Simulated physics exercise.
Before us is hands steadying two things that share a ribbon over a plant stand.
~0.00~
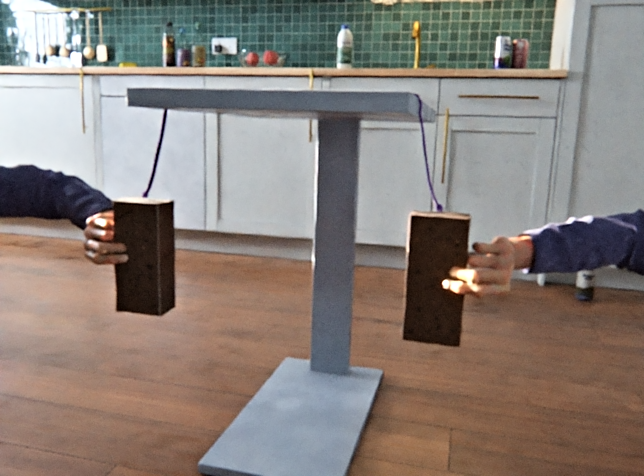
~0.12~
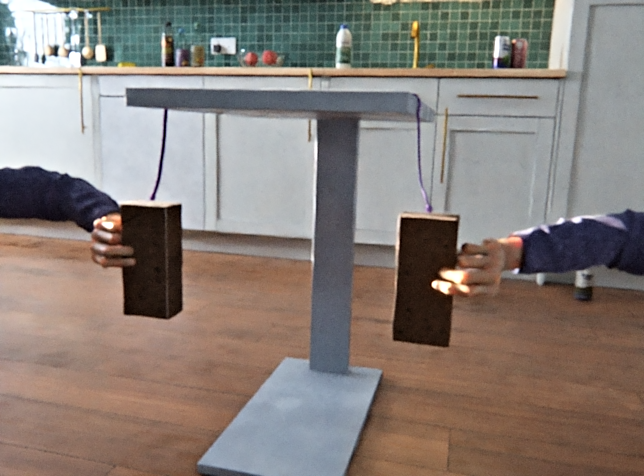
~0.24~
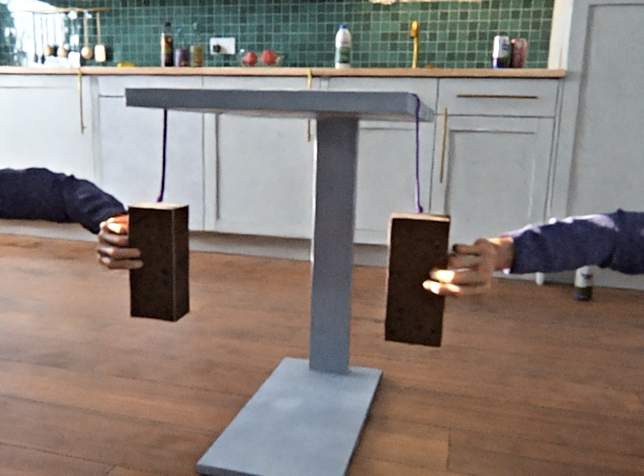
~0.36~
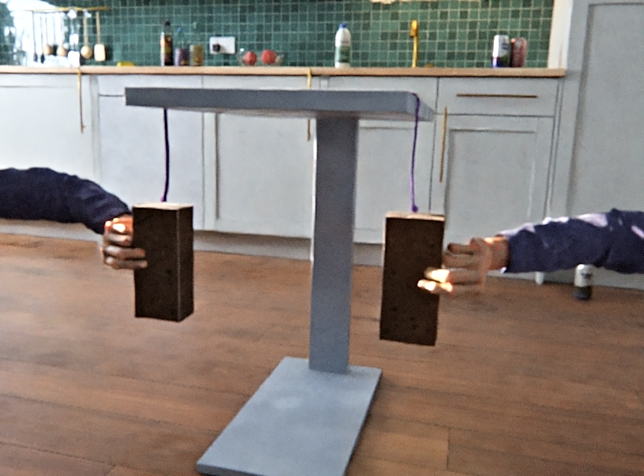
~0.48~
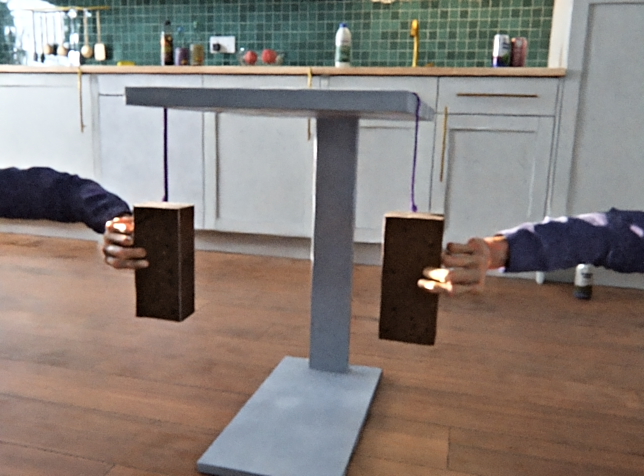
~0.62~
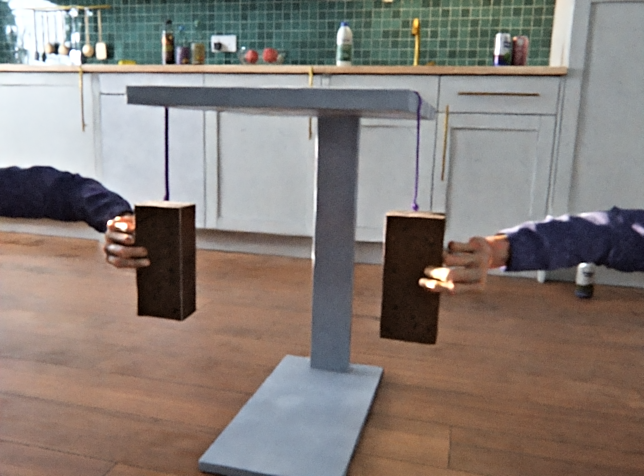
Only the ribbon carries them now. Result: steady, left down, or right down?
Watch this: It won't shift at all.
After 0.78 s, left brick still level near (167, 260); right brick still level near (412, 278).
After 1.34 s, left brick still level near (172, 261); right brick still level near (406, 277).
After 2.02 s, left brick still level near (169, 261); right brick still level near (409, 278).
In the end, left brick still level near (172, 261); right brick still level near (407, 278). The ribbon stays as it is.
